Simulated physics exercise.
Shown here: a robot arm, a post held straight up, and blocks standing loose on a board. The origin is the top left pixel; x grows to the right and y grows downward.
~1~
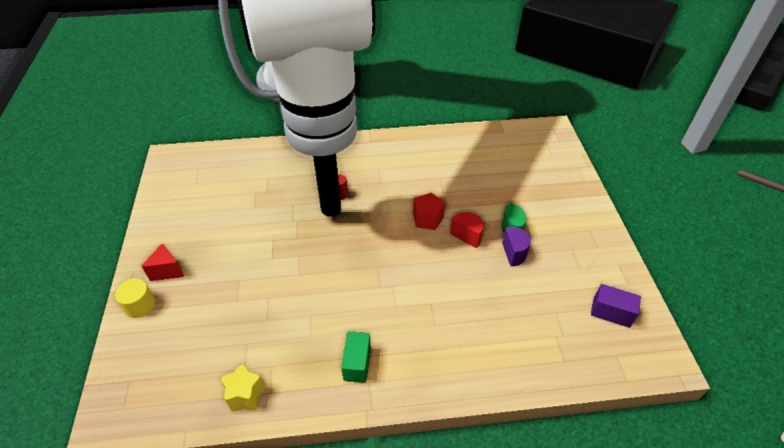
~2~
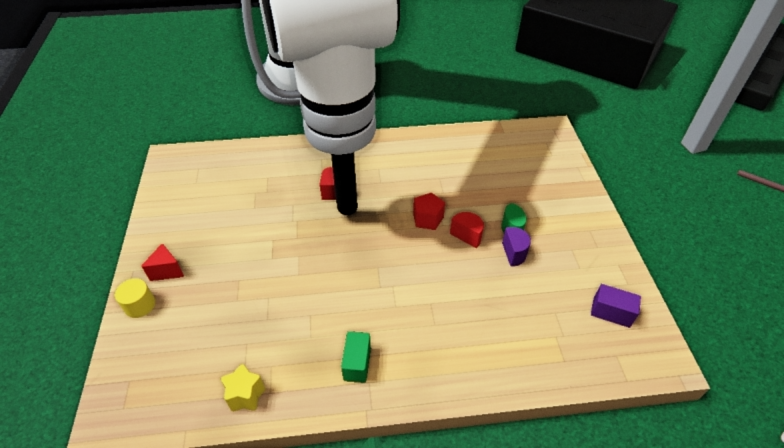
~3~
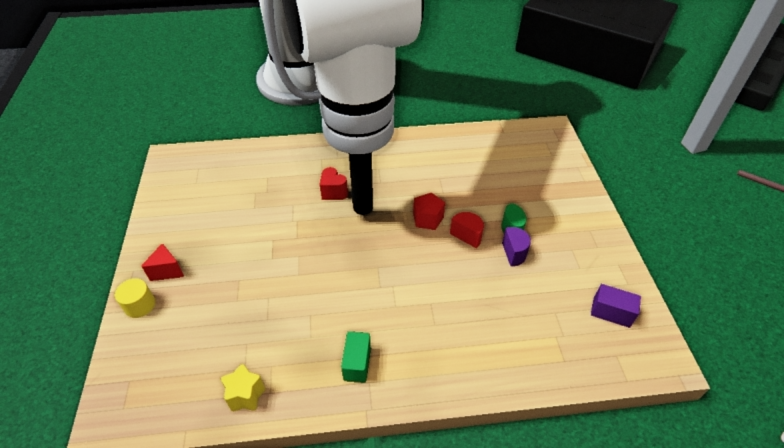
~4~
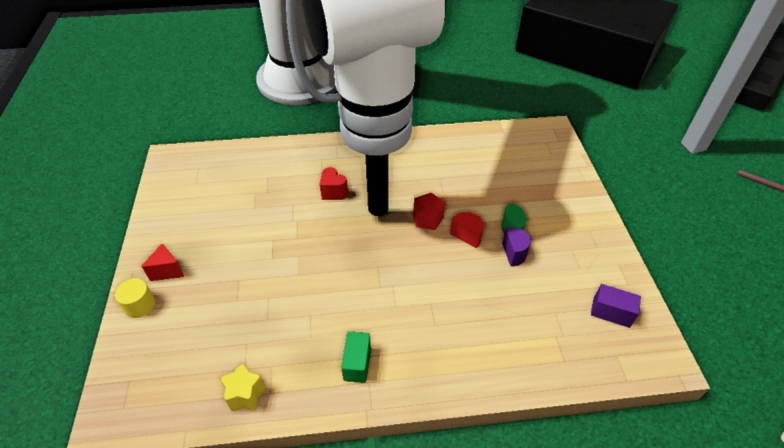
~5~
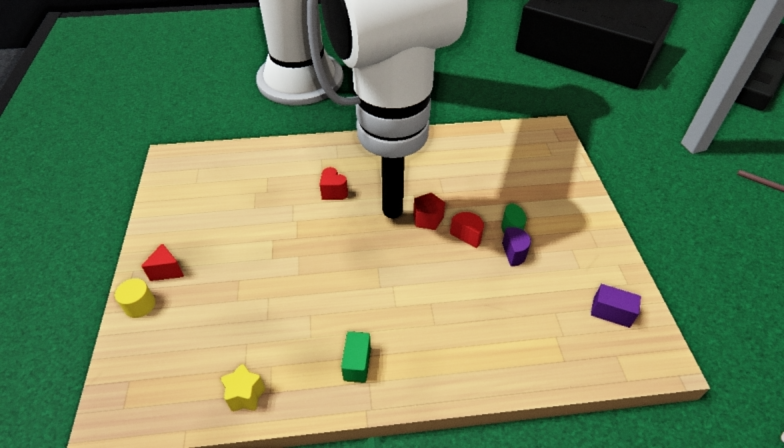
The clip shows a robot arm holding a black post upright over a wooden board scattered with colored blocks, moving it steadily right, away from a red heart-shaped block and closer to a red pentagonal block, while the blocks stay still.
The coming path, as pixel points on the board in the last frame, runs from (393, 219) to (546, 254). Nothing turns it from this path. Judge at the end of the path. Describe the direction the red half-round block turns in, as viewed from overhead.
Verdict: Counterclockwise.
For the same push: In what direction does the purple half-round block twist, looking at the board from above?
My prediction: CW.
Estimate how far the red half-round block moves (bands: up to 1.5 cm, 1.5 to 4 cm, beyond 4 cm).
Final distance: More than 4 cm.
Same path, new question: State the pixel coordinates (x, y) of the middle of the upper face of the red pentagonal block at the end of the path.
In the picture, that point is around (461, 199).
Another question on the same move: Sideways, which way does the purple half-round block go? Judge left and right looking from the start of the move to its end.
That's a shift to the right.
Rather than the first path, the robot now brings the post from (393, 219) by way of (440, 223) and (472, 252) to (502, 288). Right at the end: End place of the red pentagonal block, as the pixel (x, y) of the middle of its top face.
The centre of its top will be at (476, 205).
On the path given first. One third of the way, post at (443, 222); red pentagonal block at (458, 200), turned 45° anticlockwise.
Two thirds of the way, post at (495, 233); red pentagonal block at (461, 199), turned 60° anticlockwise; red half-round block at (524, 227), turned 35° anticlockwise; green elliptical block at (526, 211), turned 55° anticlockwise; purple half-round block at (538, 244), turned 80° clockwise.
At the end, post at (548, 247); red pentagonal block at (461, 199), turned 60° anticlockwise; red half-round block at (570, 228), turned 95° anticlockwise; green elliptical block at (526, 211), turned 60° anticlockwise; purple half-round block at (551, 255), turned 105° clockwise.
